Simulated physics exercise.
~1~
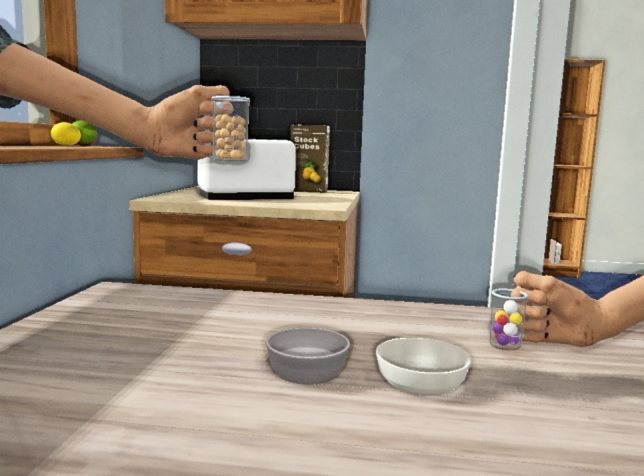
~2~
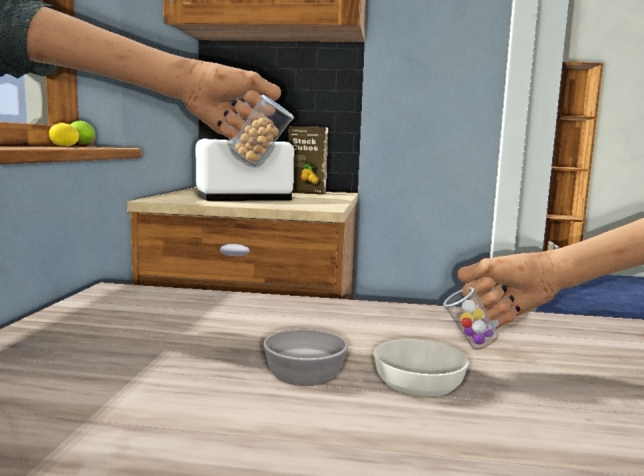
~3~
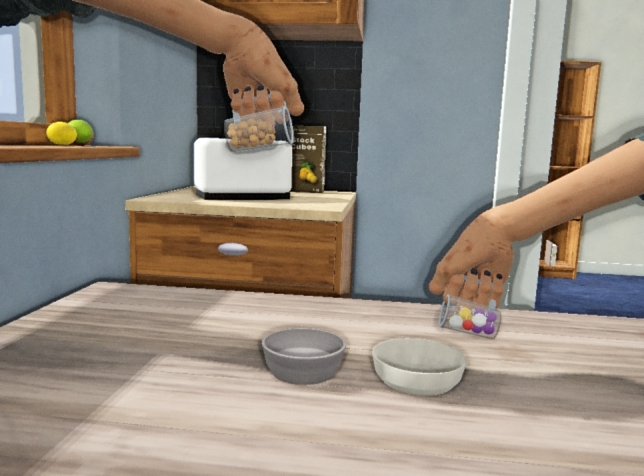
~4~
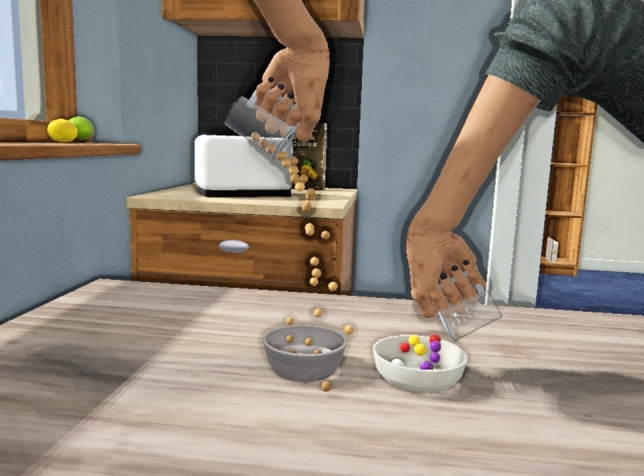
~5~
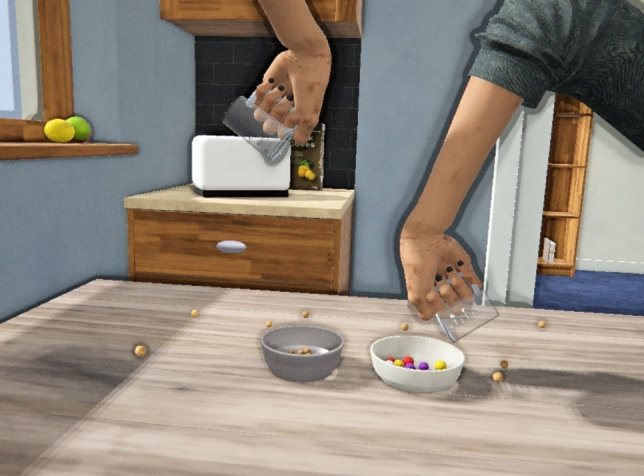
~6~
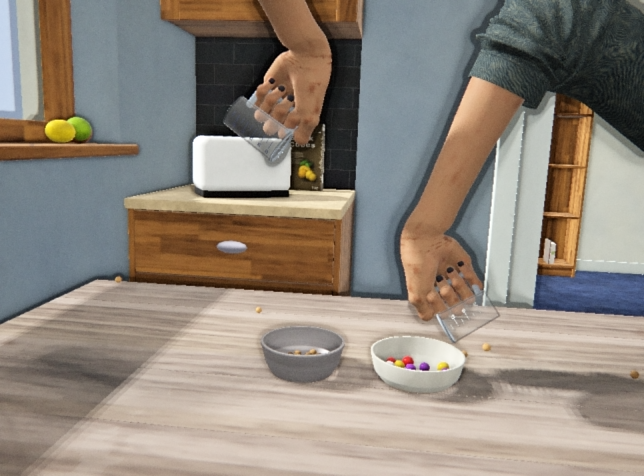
Two hands tip cups over bowls, scattering tan balls on the left but no colourful ones.
